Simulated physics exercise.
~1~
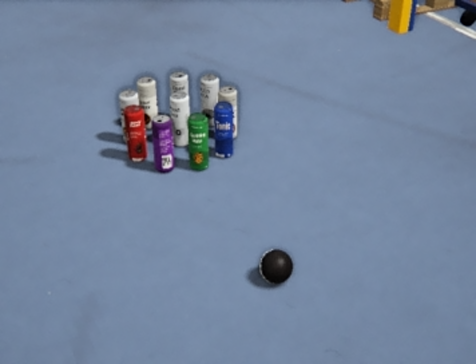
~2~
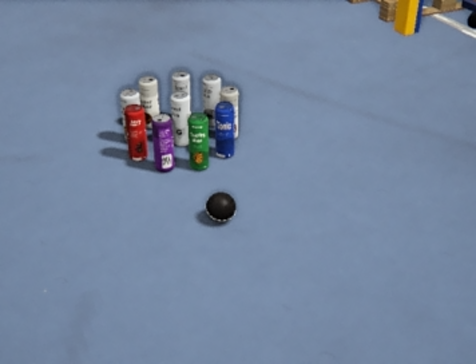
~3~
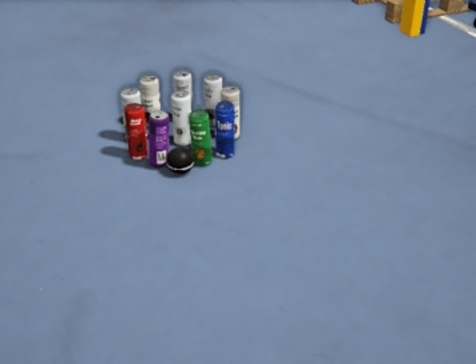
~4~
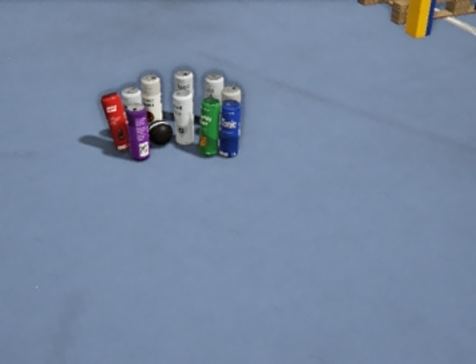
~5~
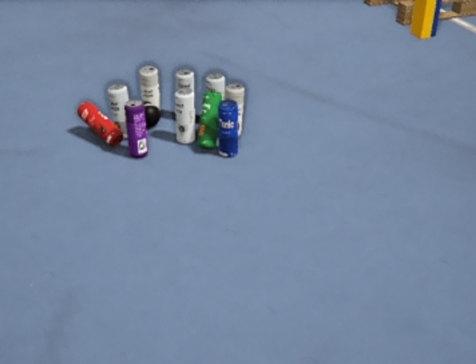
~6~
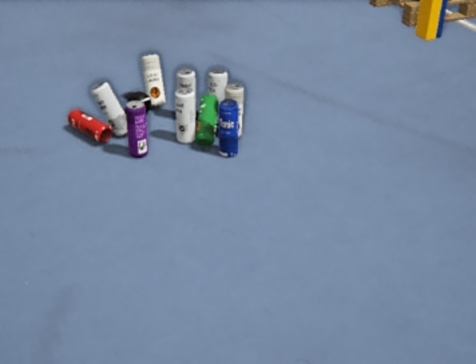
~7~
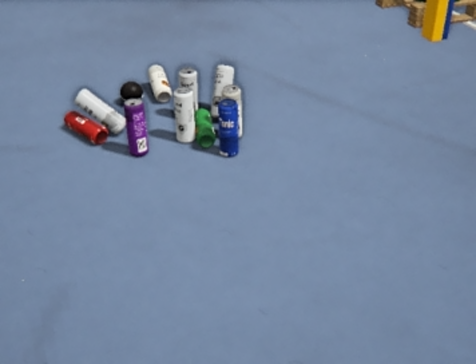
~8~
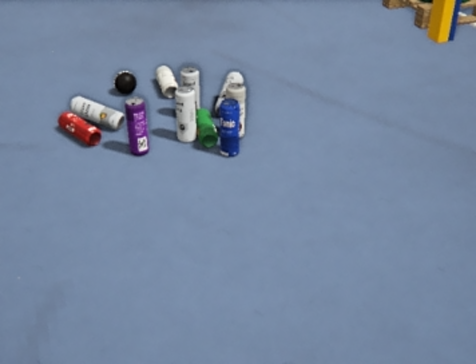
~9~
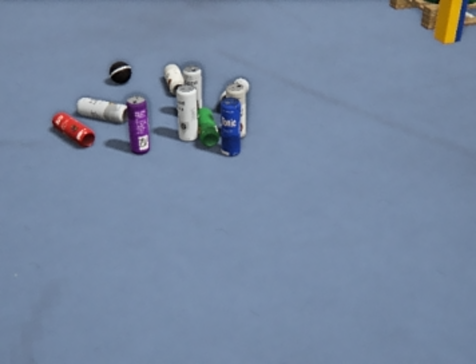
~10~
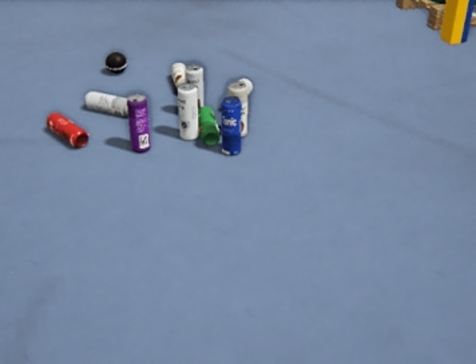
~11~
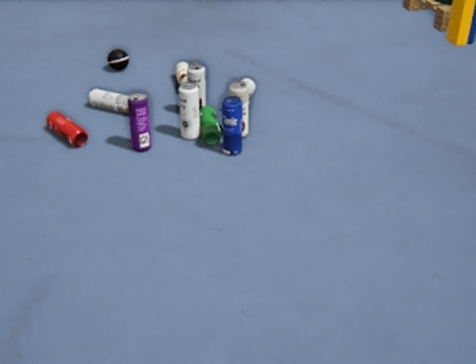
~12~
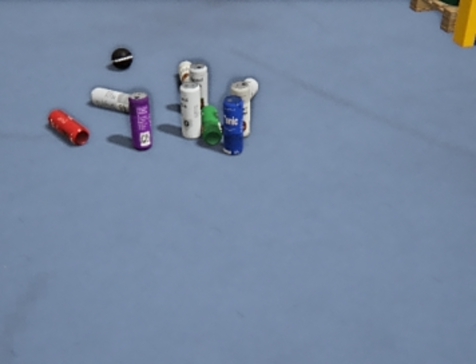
On a smooth blue floor, with a yellow post at the upper right, a cluster of upright tubes stands casting shadows to the left. A black ball rolls in from the lower right, heading up and left, and pushes between the purple and green tubes at the front. The red tube tips over to the left, while the green one leans and falls. The ball carries on through the group, and white tubes behind topple as well. It comes out at the back and slows beyond the fallen tubes, leaving the purple and blue ones standing.
